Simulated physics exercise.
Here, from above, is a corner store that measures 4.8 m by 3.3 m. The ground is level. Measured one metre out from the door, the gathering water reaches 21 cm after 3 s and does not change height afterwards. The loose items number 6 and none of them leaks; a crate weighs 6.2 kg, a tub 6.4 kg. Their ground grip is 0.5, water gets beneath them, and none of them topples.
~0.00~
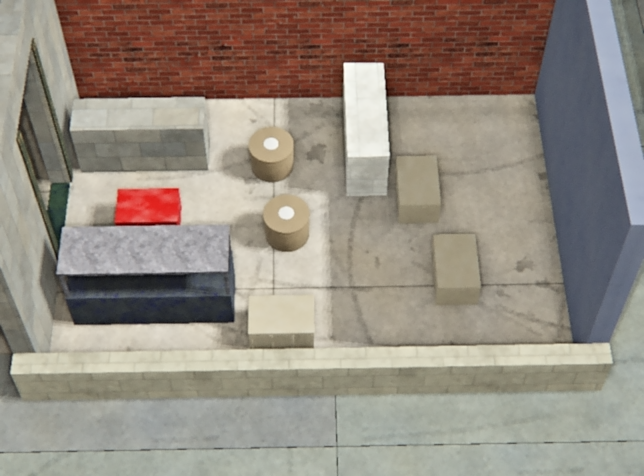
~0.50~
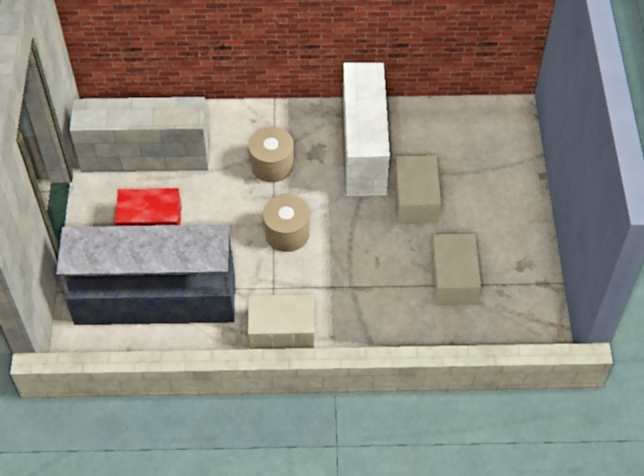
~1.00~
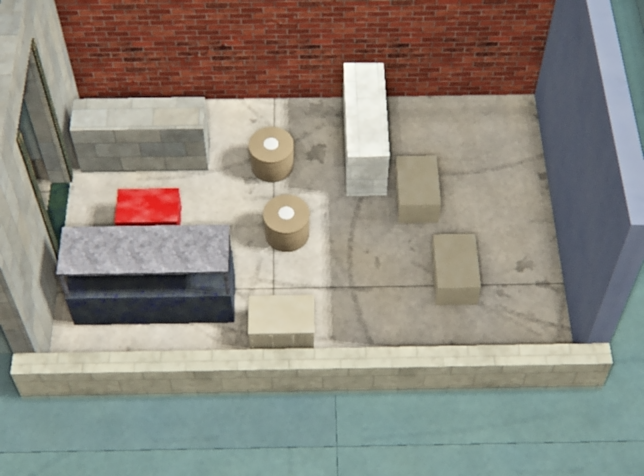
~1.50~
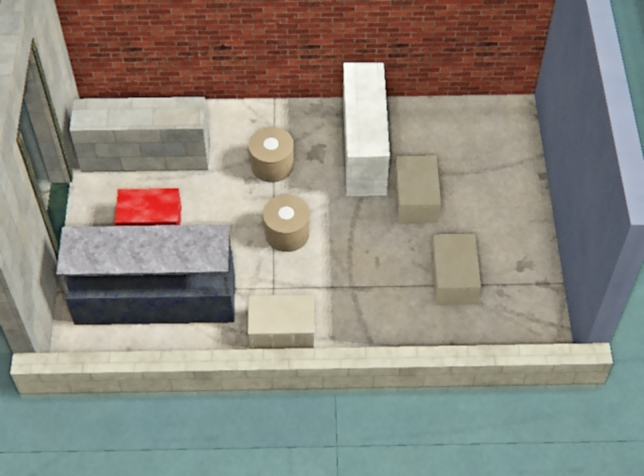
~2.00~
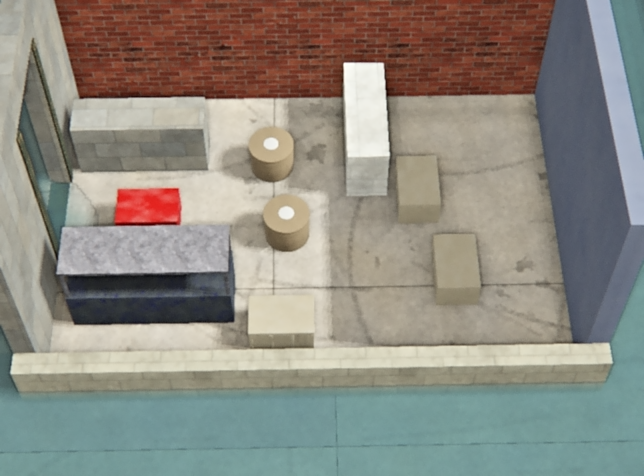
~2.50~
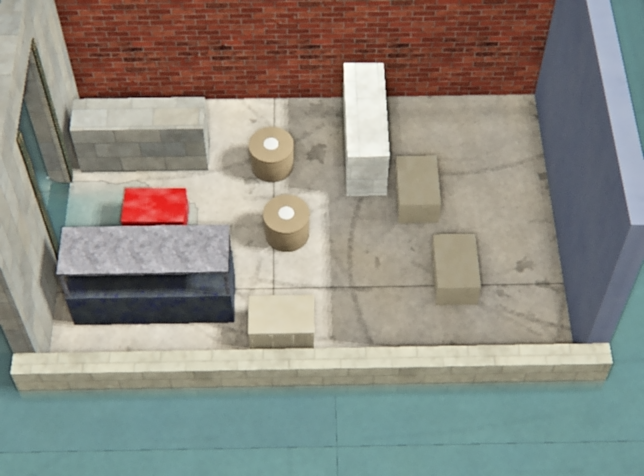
A bright red crate sits near the left wall of a small roofless store, seen from high above by a still camera, with a brick wall behind and a blue-grey wall at right. Around it stand grey counters, two round tan objects, a tall white block and several beige boxes. Teal water spreads across the pavement outside, then enters at the left doorway, and the crate shifts slightly right.
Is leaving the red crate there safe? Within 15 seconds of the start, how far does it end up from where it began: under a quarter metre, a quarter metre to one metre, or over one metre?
Looks like it will be displaced a long way.
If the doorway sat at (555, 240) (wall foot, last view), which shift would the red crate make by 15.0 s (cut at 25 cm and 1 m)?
So the red crate is slightly displaced by then.
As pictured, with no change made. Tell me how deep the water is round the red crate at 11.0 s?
10 cm or so.
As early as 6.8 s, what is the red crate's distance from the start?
It has shifted about 300 cm.
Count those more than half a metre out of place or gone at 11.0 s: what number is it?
I get 4.
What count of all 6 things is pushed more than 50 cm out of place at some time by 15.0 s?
The count comes to 5.
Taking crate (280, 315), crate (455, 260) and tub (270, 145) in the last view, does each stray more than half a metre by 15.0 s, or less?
Result, in order: Lower / higher / higher.
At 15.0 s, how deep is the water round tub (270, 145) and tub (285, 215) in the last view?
I'd put it at 12 cm and 12 cm respectively.
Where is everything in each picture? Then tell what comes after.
The red crate at (147, 205), on the bottom; water covers 0.0 m2; 0 of 6 have shifted, in the first picture.
The red crate at (147, 205), on the bottom; 0.0 m2 under water; 0 of 6 have shifted, in the second picture.
The red crate at (147, 205) rests on the ground; water covers 0.0 m2; 0 of 6 have shifted, in the third picture.
The red crate at (147, 205), on the bottom; water covers 0.0 m2; 0 of 6 have shifted, in the fourth picture.
The red crate at (147, 205) rests on the ground; 0.2 m2 under water; 0 of 6 have shifted, in the fifth picture.
The red crate at (154, 205), on the bottom, 7 cm from its start; 0.7 m2 under water; 1 of 6 have shifted, in the sixth picture.
After 3.5 s the red crate is near (215, 204), 0.7 m from its start, aground; 0 afloat.
After 6.8 s the red crate is near (468, 215), 3.1 m from its start, afloat; 3 afloat.
After 11.0 s the red crate is near (464, 97), 3.4 m from its start, afloat; 6 afloat.
After 15.0 s the red crate is near (467, 249), 3.1 m from its start, afloat; 6 afloat.
